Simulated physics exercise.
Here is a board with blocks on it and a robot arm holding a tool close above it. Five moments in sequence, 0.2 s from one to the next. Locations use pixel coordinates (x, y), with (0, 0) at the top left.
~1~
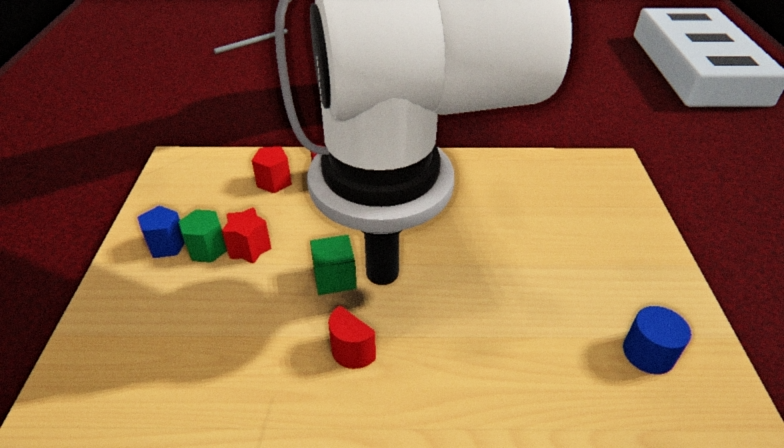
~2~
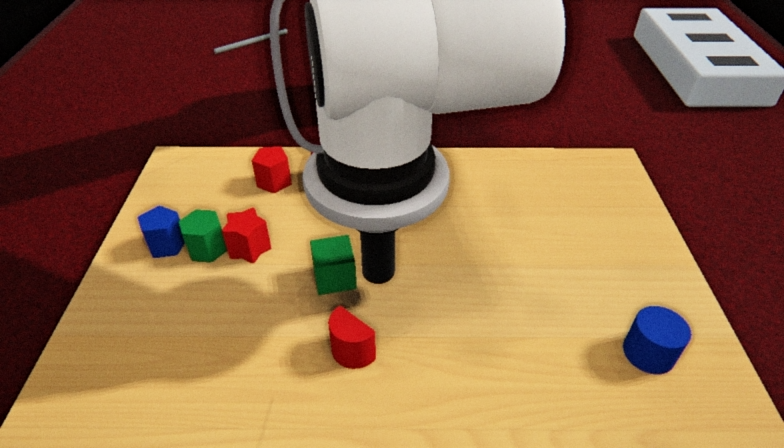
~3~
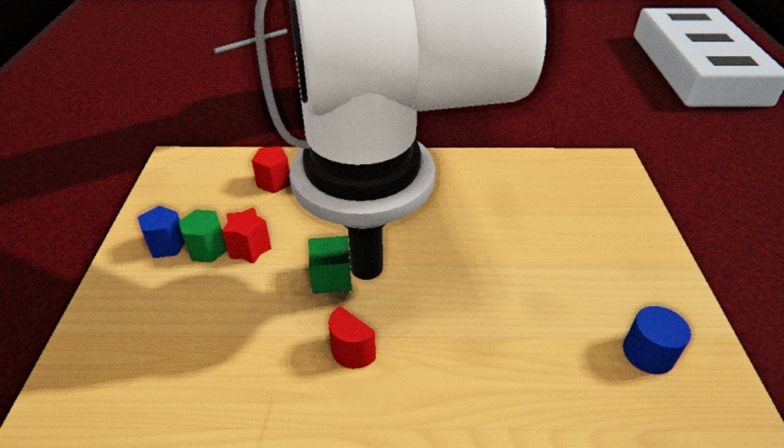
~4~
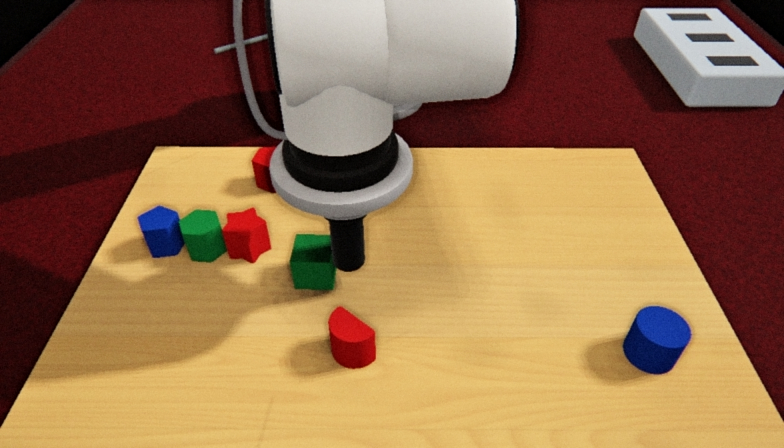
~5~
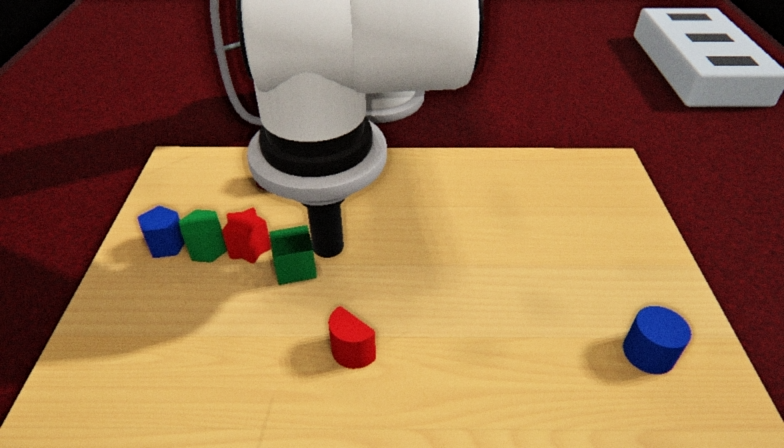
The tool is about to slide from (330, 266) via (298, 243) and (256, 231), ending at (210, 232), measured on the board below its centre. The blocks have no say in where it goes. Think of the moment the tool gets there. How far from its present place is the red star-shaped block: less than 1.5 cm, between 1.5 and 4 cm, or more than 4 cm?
Middling, 1.5 to 4 cm.
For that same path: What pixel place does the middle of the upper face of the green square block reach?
That would be at about pixel (271, 237).
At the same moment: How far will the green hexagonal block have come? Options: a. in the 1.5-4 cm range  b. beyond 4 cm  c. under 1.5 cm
a - in the 1.5-4 cm range.
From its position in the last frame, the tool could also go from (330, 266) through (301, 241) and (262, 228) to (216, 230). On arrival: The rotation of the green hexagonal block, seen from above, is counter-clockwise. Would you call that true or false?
That is false.
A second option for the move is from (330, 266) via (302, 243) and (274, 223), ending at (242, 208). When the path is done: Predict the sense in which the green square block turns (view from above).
Looking down on the board, it turns counter-clockwise.
On the path given first. One third of the way, tool at (294, 224); green square block at (272, 237), turned 35° anticlockwise.
Two thirds of the way, tool at (250, 212); green hexagonal block at (189, 225); red star-shaped block at (230, 223), turned 30° anticlockwise; green square block at (271, 237), turned 40° anticlockwise.
At the end, tool at (204, 213); blue five-sided block at (152, 218); green hexagonal block at (182, 230), turned 25° clockwise; red star-shaped block at (223, 225), turned 65° anticlockwise; green square block at (271, 237), turned 40° anticlockwise.
